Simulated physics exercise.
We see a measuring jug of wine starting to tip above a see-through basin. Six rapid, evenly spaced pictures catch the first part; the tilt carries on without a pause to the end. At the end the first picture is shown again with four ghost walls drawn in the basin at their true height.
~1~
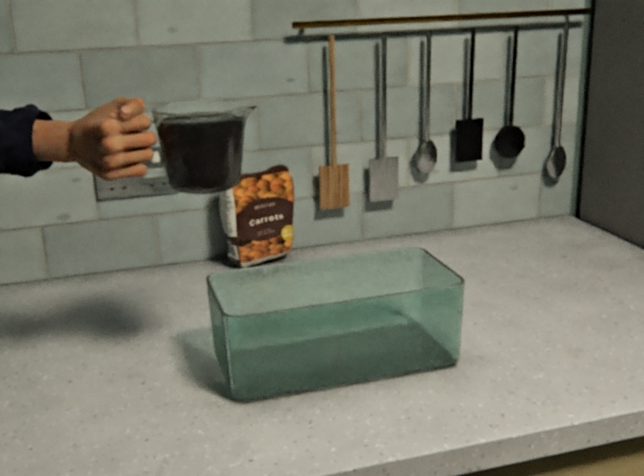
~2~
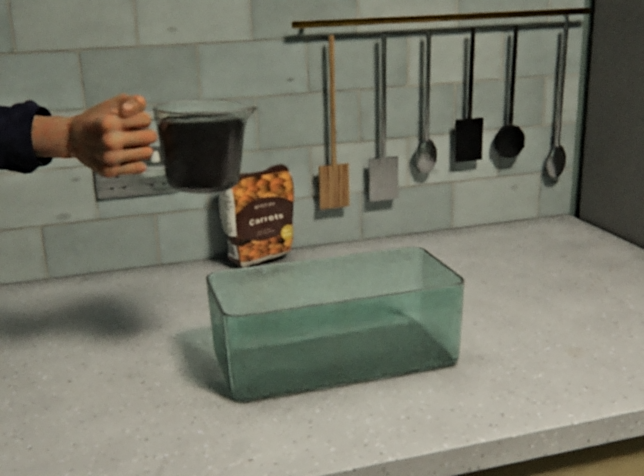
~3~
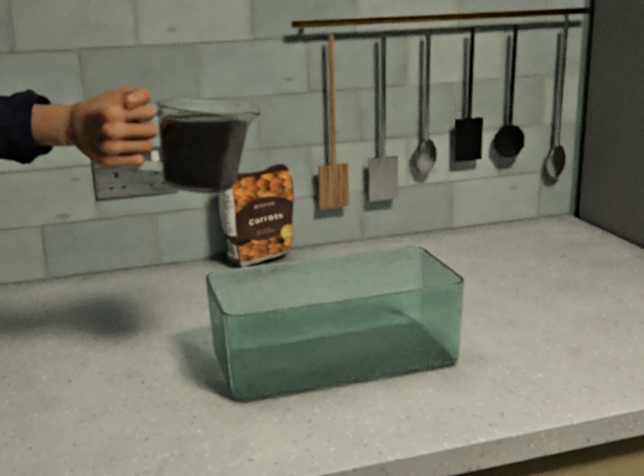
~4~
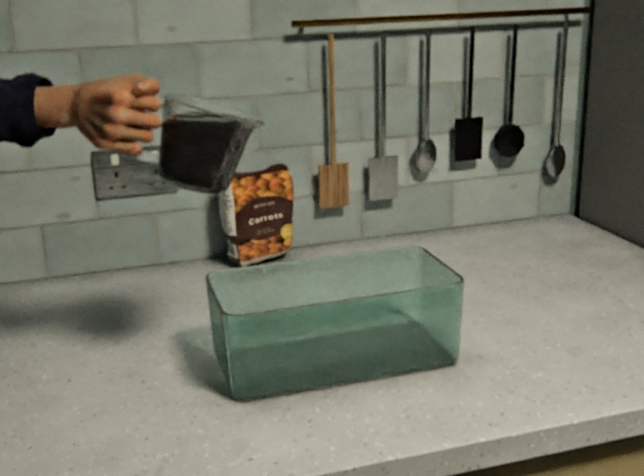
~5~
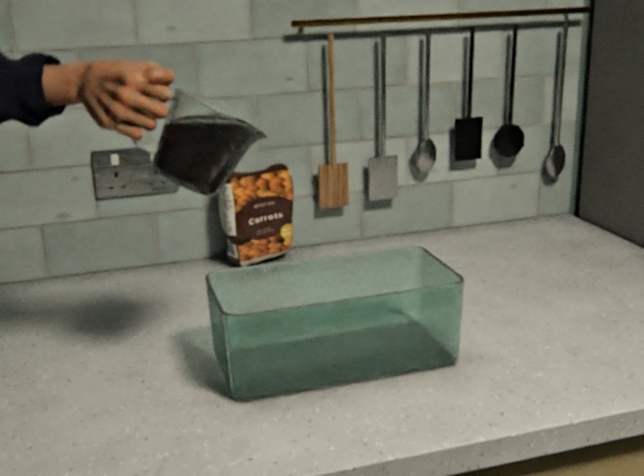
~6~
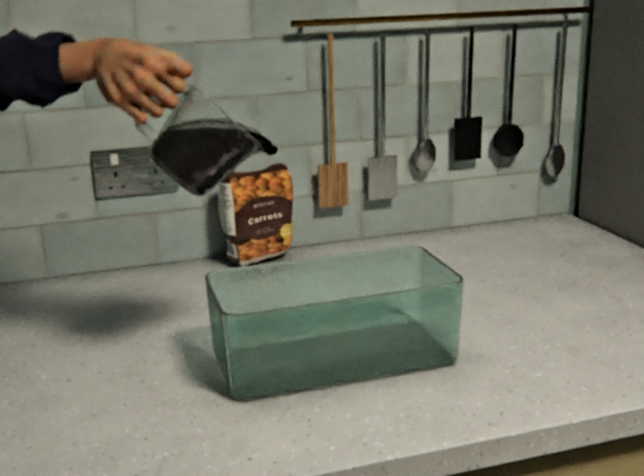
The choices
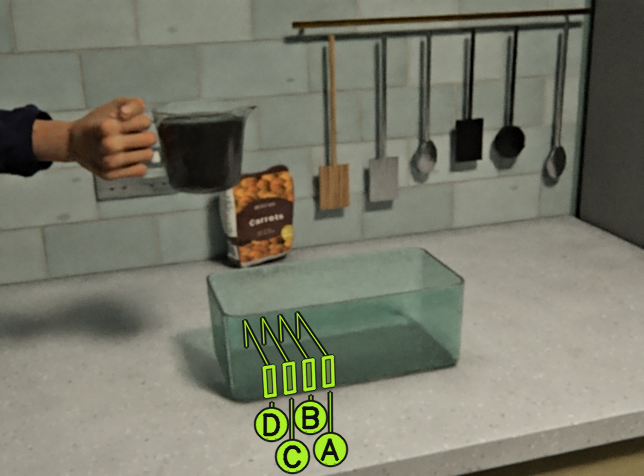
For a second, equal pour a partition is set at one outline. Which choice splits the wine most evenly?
A works best here.
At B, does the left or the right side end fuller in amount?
More ends on the right.
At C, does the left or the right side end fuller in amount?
The right one.
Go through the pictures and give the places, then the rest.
Upright, lip at (255, 105); basin from (231, 400) to (458, 361); nothing has left yet.
Tipped about 2°, lip at (256, 107); nothing has left yet.
Tipped about 8°, lip at (259, 112); nothing has left yet.
Tipped about 18°, lip at (263, 122); nothing has left yet.
Tipped about 30°, lip at (266, 136); nothing has left yet.
Tipped about 45°, lip at (265, 152); wine is over the lip, down to (269, 153).
On the marked copy, A at (330, 392); B at (311, 396); C at (291, 399); D at (271, 402).
If A is chosen, about 51 % ends left of the wall and 43 % right of it; 6 % is lost outside.
If B is chosen, about 28 % ends left of the wall and 68 % right of it; 4 % is lost outside.
If C is chosen, about 7 % ends left of the wall and 88 % right of it; 5 % is lost outside.
If D is chosen, about 6 % ends left of the wall and 89 % right of it; 5 % is lost outside.
